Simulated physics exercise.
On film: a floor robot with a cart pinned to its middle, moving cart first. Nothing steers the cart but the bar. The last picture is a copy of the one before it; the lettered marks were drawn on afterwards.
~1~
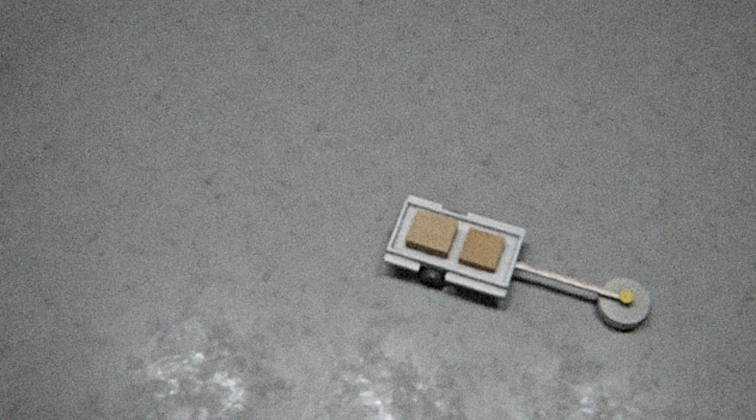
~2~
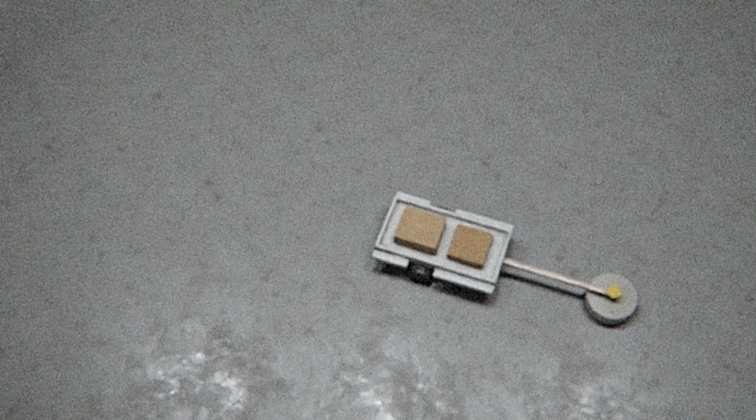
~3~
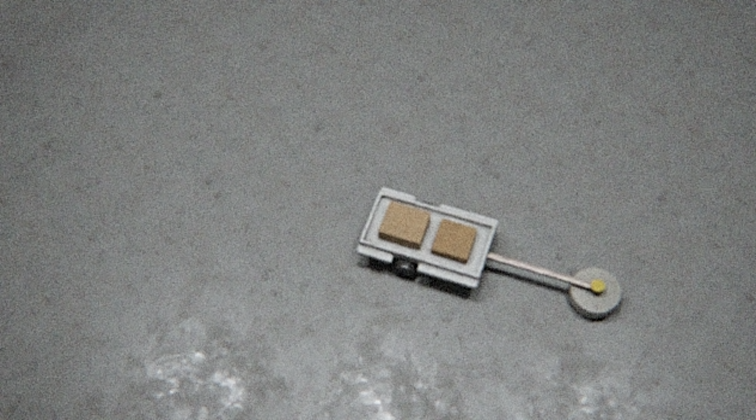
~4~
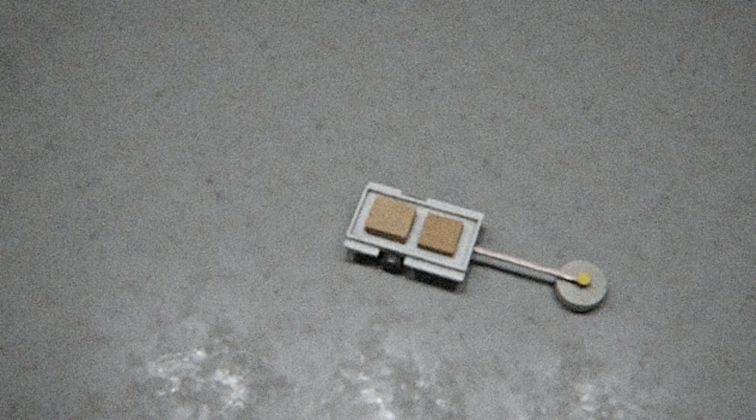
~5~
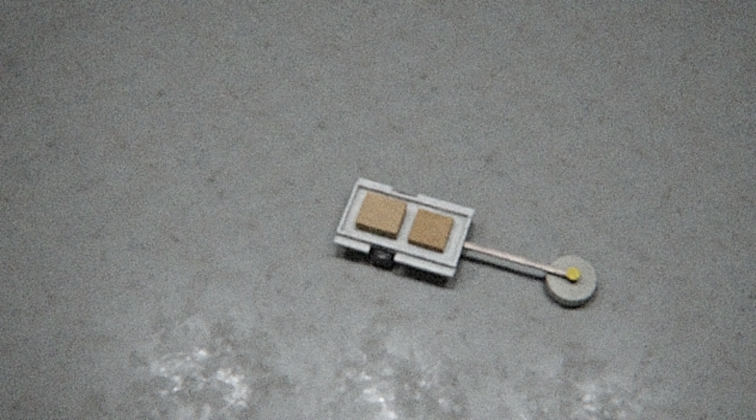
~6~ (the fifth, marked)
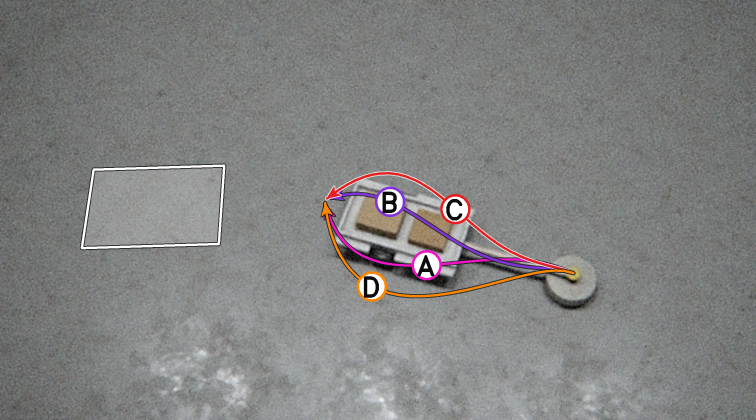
A white cart carrying two brown blocks moves slightly left and up, trailed by a round robot.
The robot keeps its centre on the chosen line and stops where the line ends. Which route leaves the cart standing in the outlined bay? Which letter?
The cart ends in the outline on C.
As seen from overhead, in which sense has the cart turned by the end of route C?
It turns anticlockwise.
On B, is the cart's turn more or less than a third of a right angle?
It turns less than that.
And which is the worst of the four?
Route D.
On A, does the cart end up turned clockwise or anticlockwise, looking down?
It turns clockwise.
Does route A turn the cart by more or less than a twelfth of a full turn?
Less than that.
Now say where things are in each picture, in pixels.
In the first frame, robot (624, 302); white cart (455, 244).
In the second frame, robot (612, 297); white cart (443, 241).
In the third frame, robot (595, 291); white cart (428, 236).
In the fourth frame, robot (581, 284); white cart (414, 230).
In the fifth frame, robot (571, 279); white cart (405, 226).
On the marked copy, A from (574, 273) via (427, 265) to (326, 205); B from (574, 273) via (450, 238) to (330, 198); C from (574, 273) via (449, 204) to (327, 199); D from (574, 273) via (417, 296) to (325, 203); the bay at (155, 206).
Taking C. A third of the way, robot (478, 236), cart (313, 201).
Two thirds of the way, robot (401, 182), cart (235, 195).
When it is over, robot (326, 207), cart (157, 205); the cart stands in the bay.
As for the rest, A leaves the cart at (196, 124), out of the bay; B leaves the cart at (170, 162), out of the bay; D leaves the cart at (241, 90), out of the bay.
